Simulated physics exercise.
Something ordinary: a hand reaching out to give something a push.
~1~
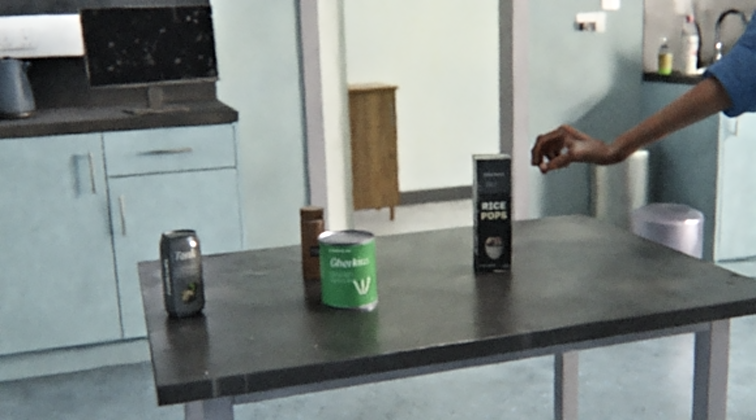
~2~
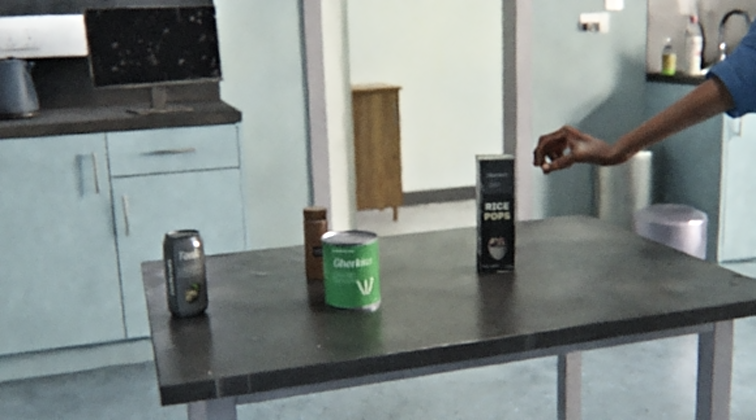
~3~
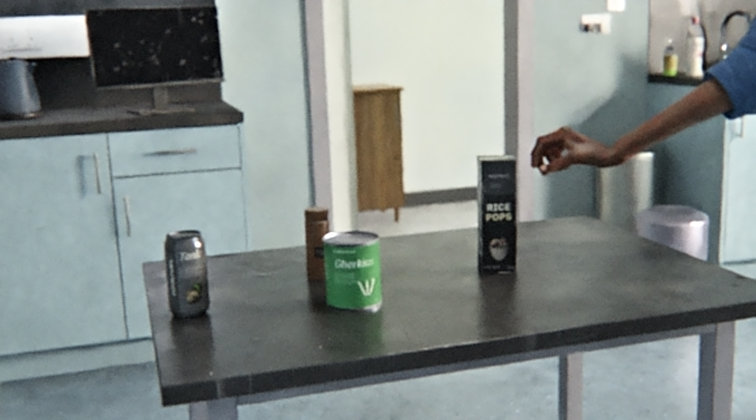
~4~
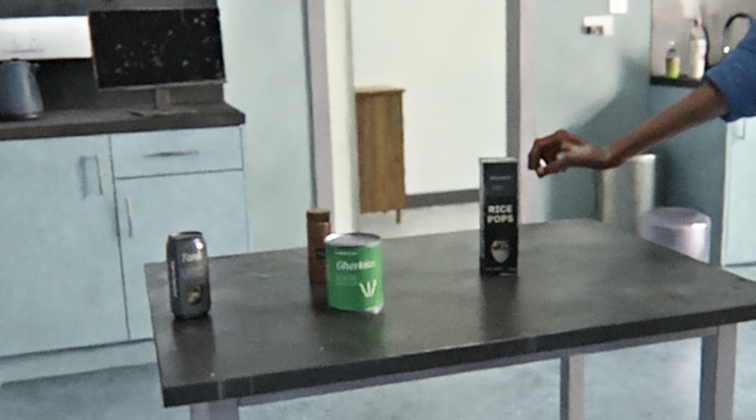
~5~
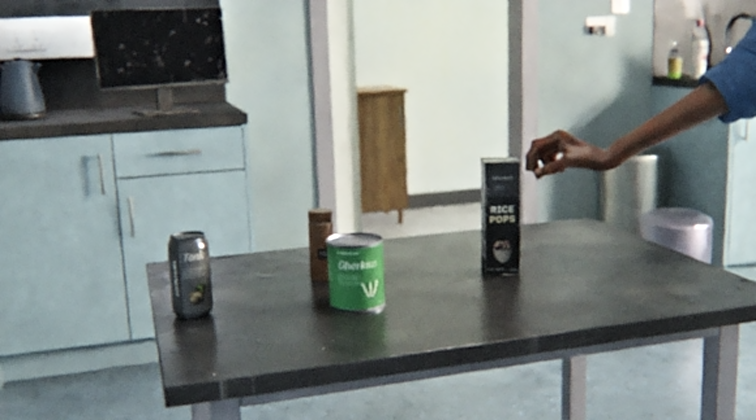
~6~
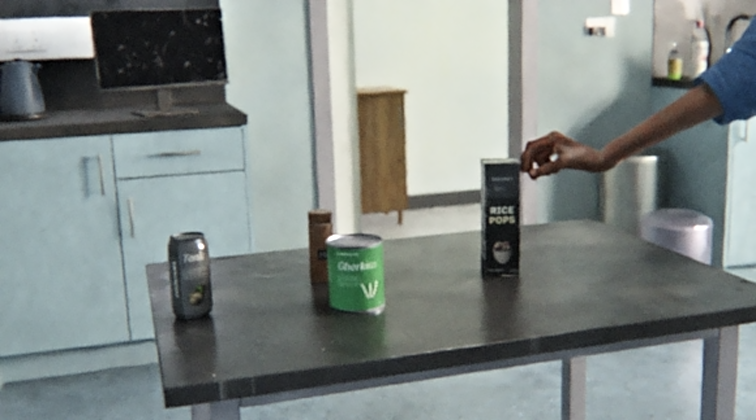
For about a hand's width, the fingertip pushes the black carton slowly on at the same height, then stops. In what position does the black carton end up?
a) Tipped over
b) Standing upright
The answer is a.
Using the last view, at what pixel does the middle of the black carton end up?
Roughly (413, 258).
Then, 0.80 s after the last picture, black carton tipped 16° from how it was near (484, 215).
Then, 1.30 s after the last picture, black carton on its side near (430, 244).
Then, 1.50 s after the last picture, black carton on its side near (413, 257).
At rest, tipped over on the table, black carton. Seen from the same camera at the end, black carton near (412, 258).
